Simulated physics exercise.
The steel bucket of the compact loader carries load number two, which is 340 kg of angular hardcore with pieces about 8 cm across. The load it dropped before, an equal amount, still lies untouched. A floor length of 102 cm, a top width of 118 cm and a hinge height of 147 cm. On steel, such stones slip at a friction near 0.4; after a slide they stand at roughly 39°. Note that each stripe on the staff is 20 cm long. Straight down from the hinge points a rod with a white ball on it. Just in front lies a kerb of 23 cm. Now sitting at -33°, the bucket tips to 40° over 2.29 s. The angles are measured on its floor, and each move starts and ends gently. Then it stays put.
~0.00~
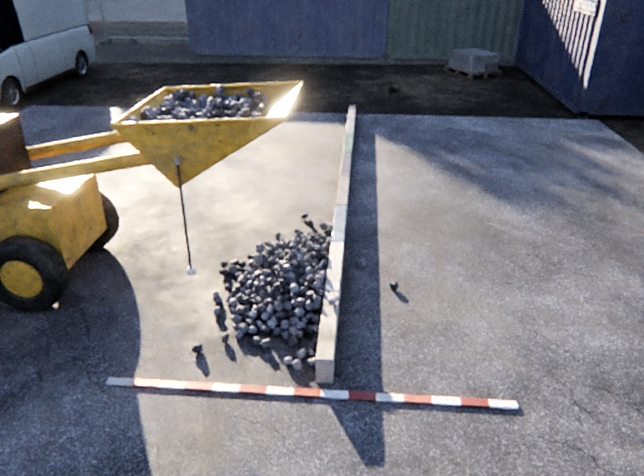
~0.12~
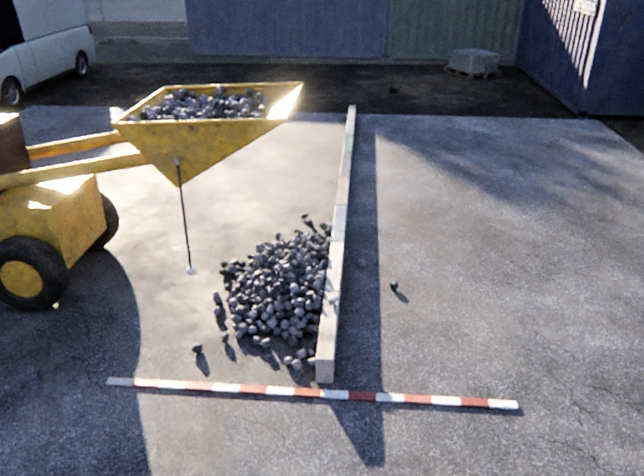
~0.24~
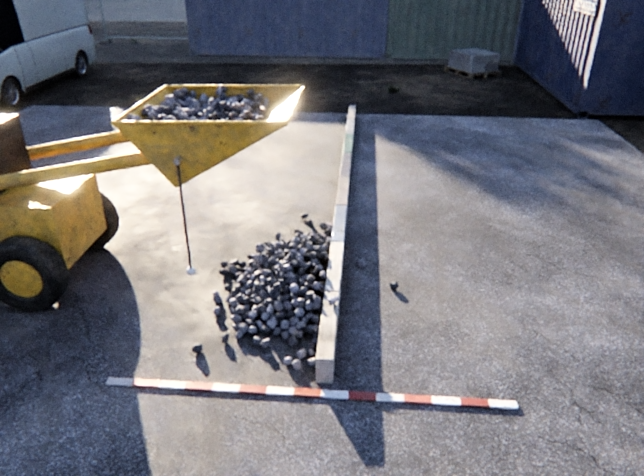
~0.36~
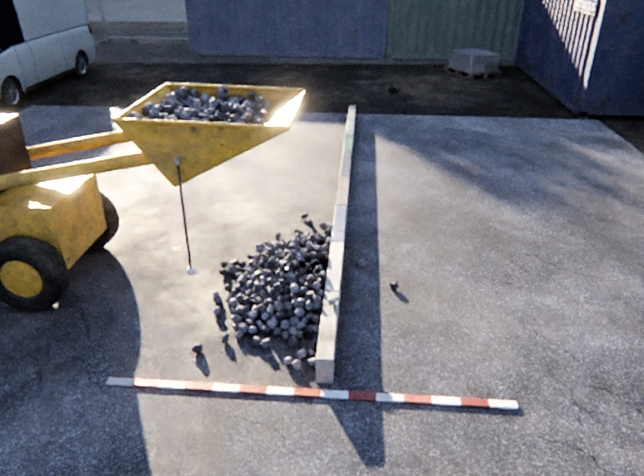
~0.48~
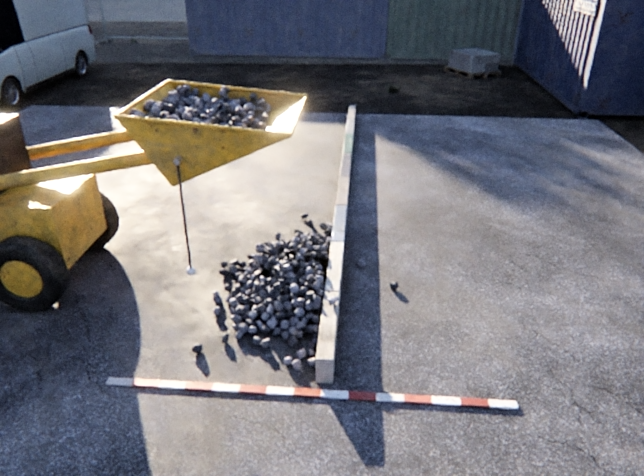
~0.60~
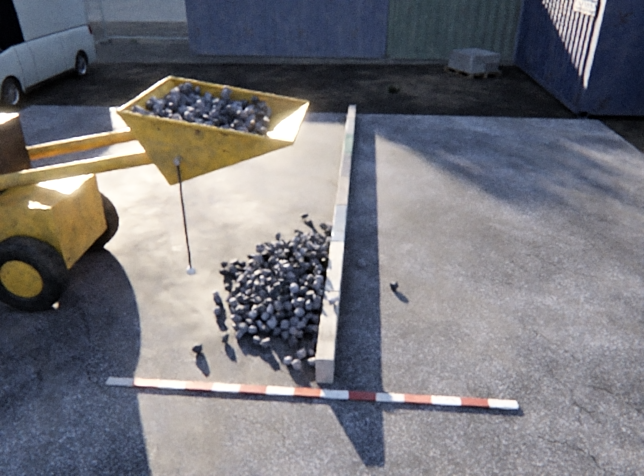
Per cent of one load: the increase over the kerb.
21 percent.
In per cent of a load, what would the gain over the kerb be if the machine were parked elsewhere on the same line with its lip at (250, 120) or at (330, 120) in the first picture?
Near 5 in a hundred, then near 85 in a hundred.
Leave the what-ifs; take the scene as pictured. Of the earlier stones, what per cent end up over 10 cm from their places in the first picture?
Around 0 in a hundred.
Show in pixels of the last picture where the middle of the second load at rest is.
The centre sits about (314, 261).
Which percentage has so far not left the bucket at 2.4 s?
40 % still inside.
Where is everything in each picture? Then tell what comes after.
The bucket is at -33°, its lip at (285, 119); the top of the load is at (219, 97). The earlier load is highest near (305, 269), 27 cm above ground level, 100 % on this side of the kerb, in the first frame.
Lip at (286, 120), floor tilted -32°, highest stones at (214, 95); the stones move at 0.0 m/s on average, in the second frame.
The bucket is at -31°, its lip at (287, 124); the top of the load is at (195, 95); the stones move at 0.1 m/s on average, in the third frame.
Lip at (289, 129), floor tilted -28°, highest stones at (188, 94); the stones move at 0.1 m/s on average, in the fourth frame.
The bucket is at -25°, its lip at (291, 136); the top of the load is at (190, 93); the stones move at 0.1 m/s on average, in the fifth frame.
Lip at (293, 144), floor tilted -21°, highest stones at (177, 93); the stones move at 0.1 m/s on average, in the sixth frame.
After 1.7 s the floor is at 29°; in per cent of one load, 100 in the bucket, 100 on this side of the kerb; the foremost stones are at (338, 295).
After 2.4 s the floor is at 40°; in per cent of one load, 39 in the bucket, 160 on this side of the kerb, 1 over the kerb; the foremost stones are at (354, 269).
After 2.7 s the floor is at 40°; in per cent of one load, 4 in the bucket, 186 on this side of the kerb, 11 over the kerb; the foremost stones are at (392, 282).
After 5.4 s the floor is at 40°; in per cent of one load, 0 in the bucket, 179 on this side of the kerb, 21 over the kerb; the foremost stones are at (429, 281). Net gain over the kerb, 21.
